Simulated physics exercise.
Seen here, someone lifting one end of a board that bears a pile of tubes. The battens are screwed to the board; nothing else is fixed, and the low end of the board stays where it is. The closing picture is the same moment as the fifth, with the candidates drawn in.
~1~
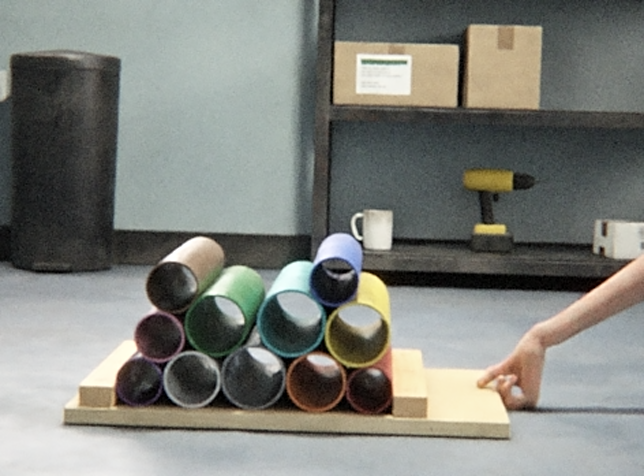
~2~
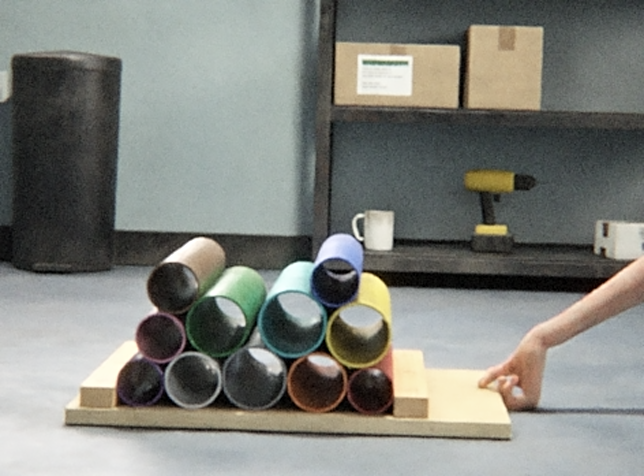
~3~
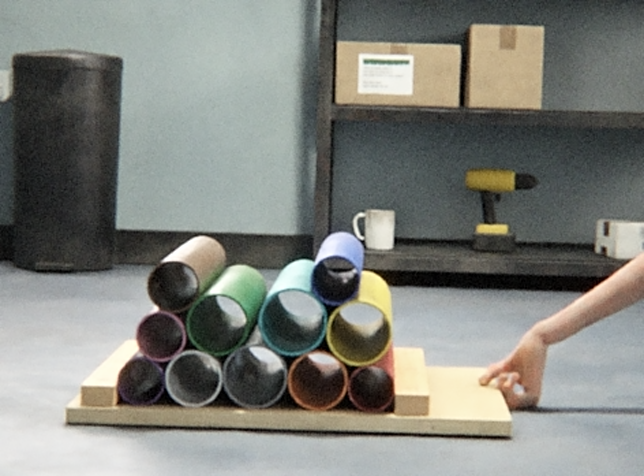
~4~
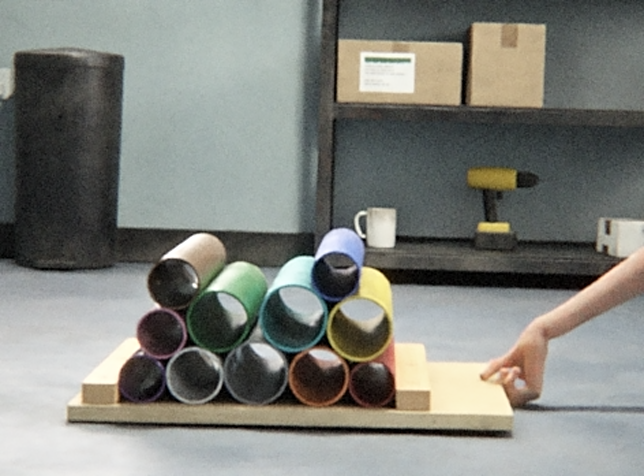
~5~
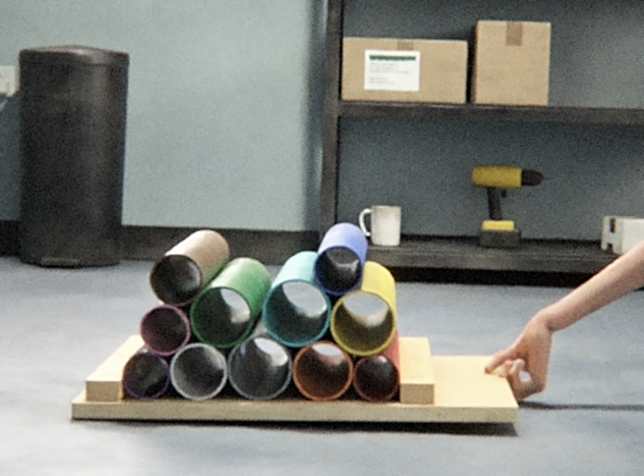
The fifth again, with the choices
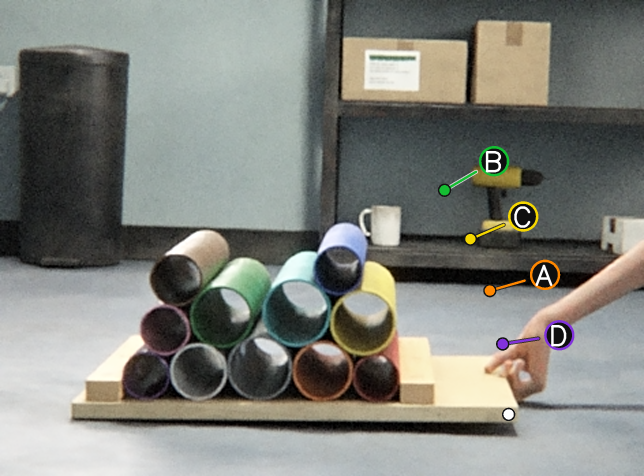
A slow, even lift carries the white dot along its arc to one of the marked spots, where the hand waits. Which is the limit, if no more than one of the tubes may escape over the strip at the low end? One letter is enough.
Up to A.
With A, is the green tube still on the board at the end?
Yes.
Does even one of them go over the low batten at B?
At B: Yes.
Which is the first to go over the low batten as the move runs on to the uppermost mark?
The brown one.
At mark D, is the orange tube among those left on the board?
Yes.
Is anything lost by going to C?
Yes, at C.
On the marked copy, A at (490, 290); B at (445, 190); C at (470, 239); D at (503, 344); the white dot at (509, 415).
Following A. Soon after the start, board at 13°.
Later, board at 18°.
In the end, board at 18°, one over the low batten (brown).
As for the rest, B four over the low batten (turquoise, pink, green, brown); C three over the low batten (pink, green, brown); D none over the low batten.
